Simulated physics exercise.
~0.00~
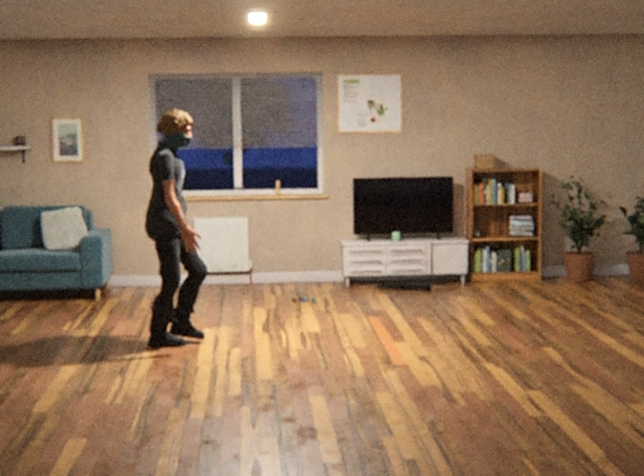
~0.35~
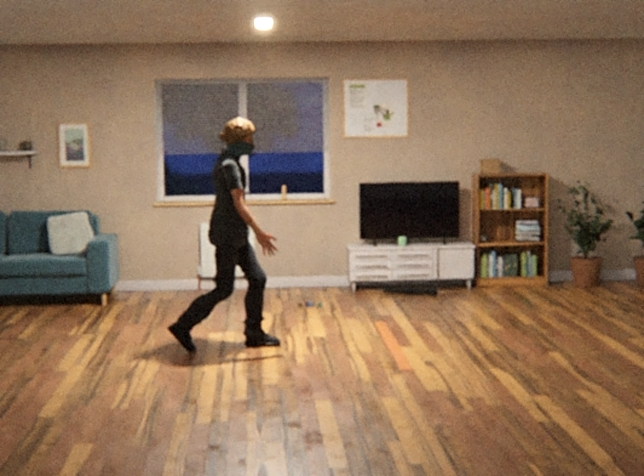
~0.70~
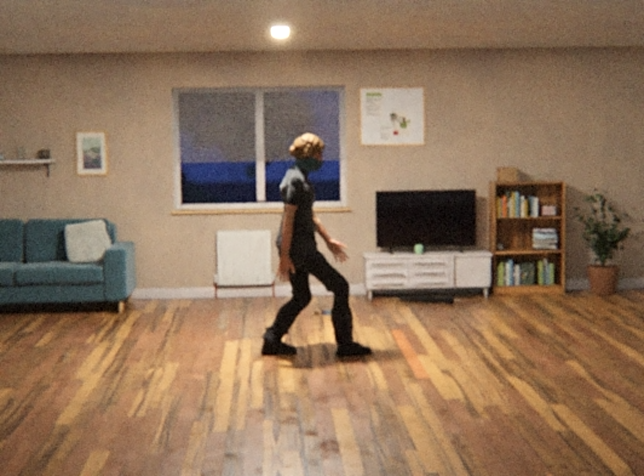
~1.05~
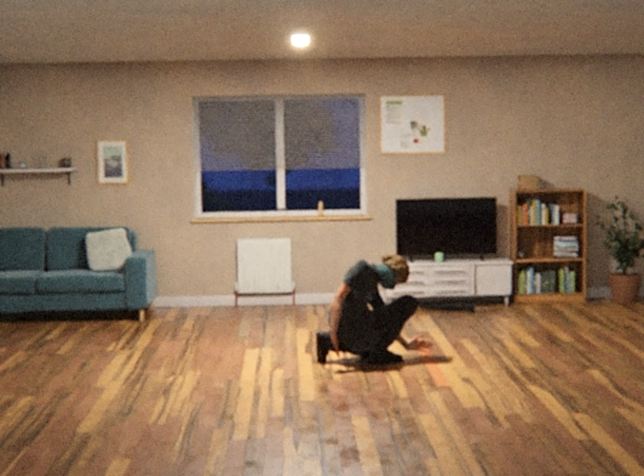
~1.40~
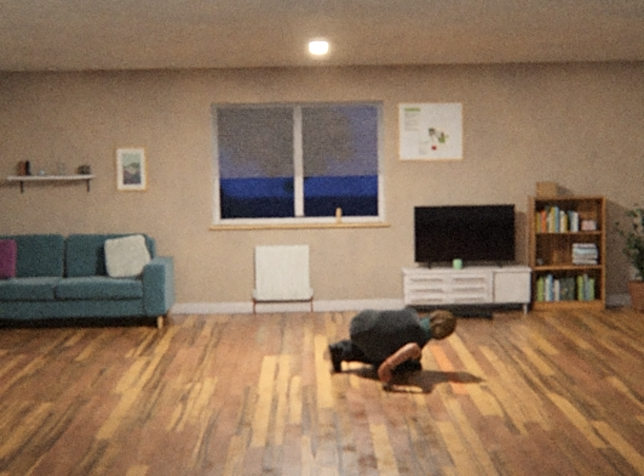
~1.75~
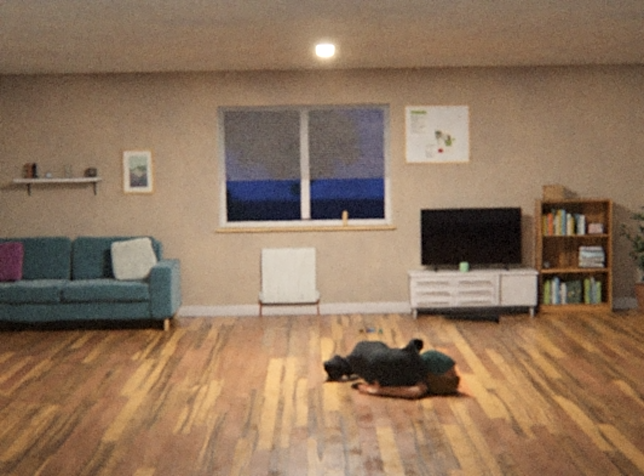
In this clip, a person in dark clothes walks right across a wooden-floored living room towards an orange mark as the view pans slightly left, then crouches, folds forward onto the hands and ends lying on the floor, head just short of the mark.
